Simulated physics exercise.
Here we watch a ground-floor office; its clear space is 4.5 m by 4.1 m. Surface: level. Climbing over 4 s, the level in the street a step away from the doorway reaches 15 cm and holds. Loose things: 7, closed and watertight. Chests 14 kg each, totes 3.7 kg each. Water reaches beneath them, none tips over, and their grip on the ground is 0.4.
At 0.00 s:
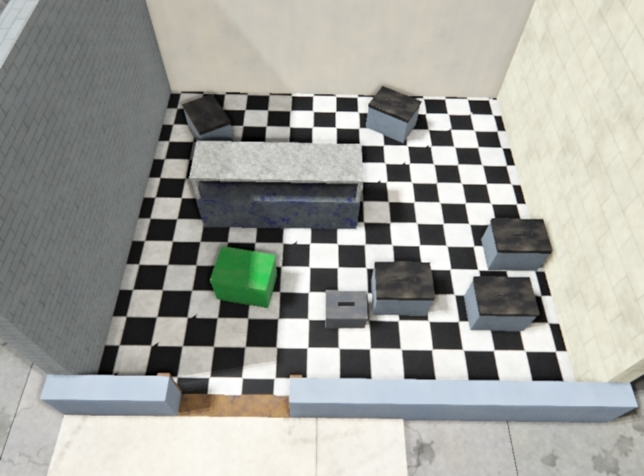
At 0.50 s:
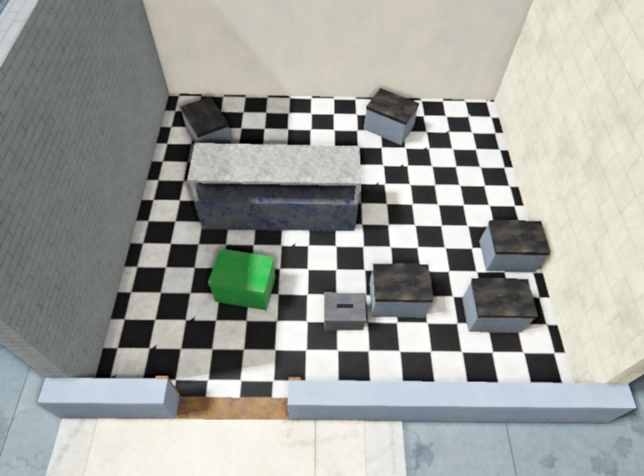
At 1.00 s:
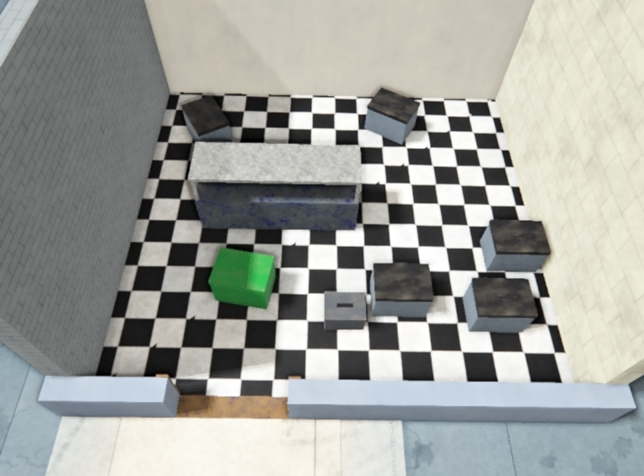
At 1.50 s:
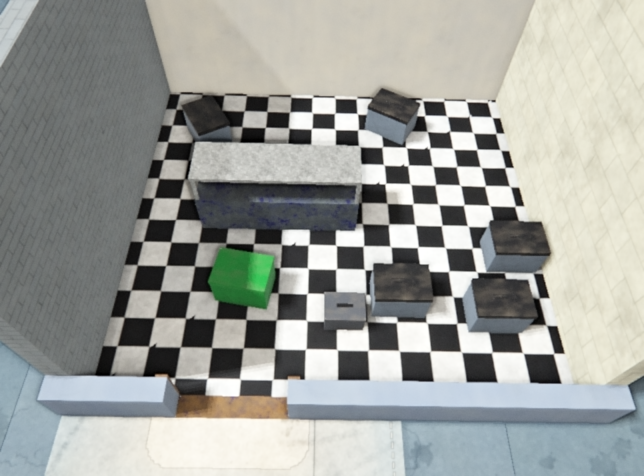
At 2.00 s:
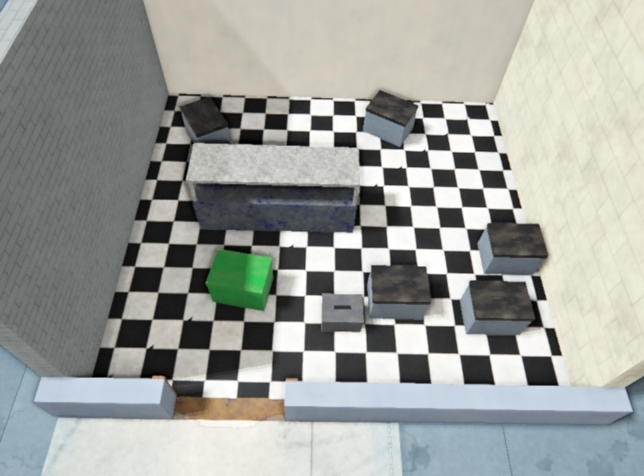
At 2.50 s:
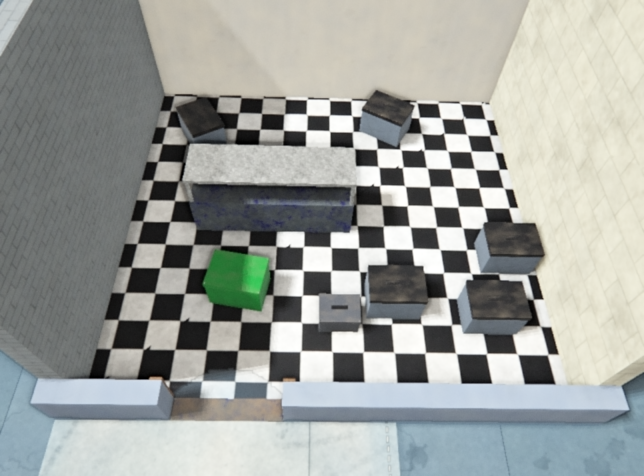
At the start, a green chest rests on the dry checkered floor of an office, among dark-topped boxes and a long counter. The paving outside then turns bluish while the objects stay put, and at the end a small, shallow patch of water shows at the front doorway, left of center.
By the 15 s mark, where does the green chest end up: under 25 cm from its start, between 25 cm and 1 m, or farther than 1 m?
The green chest ends up farther than 1 m away.
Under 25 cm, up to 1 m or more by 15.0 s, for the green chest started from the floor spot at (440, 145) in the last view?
By then it keeps its spot.
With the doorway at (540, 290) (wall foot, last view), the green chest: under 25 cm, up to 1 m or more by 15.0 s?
In that case the green chest would have shifted a modest distance.
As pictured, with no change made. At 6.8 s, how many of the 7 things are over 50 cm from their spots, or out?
I make it 1 by then.
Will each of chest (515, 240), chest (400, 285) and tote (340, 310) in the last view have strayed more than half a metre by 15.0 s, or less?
Order as asked: Within, within, above.
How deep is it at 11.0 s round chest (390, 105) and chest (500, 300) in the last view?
About 3 and 3 cm.
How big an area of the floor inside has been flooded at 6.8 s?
At that time the wet patch spans about 9.5 m2.
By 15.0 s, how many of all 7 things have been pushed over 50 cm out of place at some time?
2.
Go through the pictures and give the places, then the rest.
The green chest at (243, 268) rests on the ground; water covers 0.0 m2; 0 of 7 have shifted, in the first picture.
The green chest at (242, 270), on the bottom; water covers 0.0 m2; 0 of 7 have shifted, in the second picture.
The green chest at (242, 269), on the bottom; water covers 0.0 m2; 0 of 7 have shifted, in the third picture.
The green chest at (242, 269), on the bottom; water covers 0.0 m2; 0 of 7 have shifted, in the fourth picture.
The green chest at (239, 270), on the bottom; 0.0 m2 under water; 0 of 7 have shifted, in the fifth picture.
The green chest at (236, 271) rests on the ground; water covers 0.2 m2; 0 of 7 have shifted, in the sixth picture.
After 3.5 s the green chest is near (236, 271), 0.0 m from its start, aground; 0 afloat.
After 6.8 s the green chest is near (242, 225), 0.5 m from its start, aground; 0 afloat.
After 11.0 s the green chest is near (169, 167), 1.6 m from its start, aground; 0 afloat.
After 15.0 s the green chest is near (190, 152), 1.7 m from its start, aground; 2 afloat.
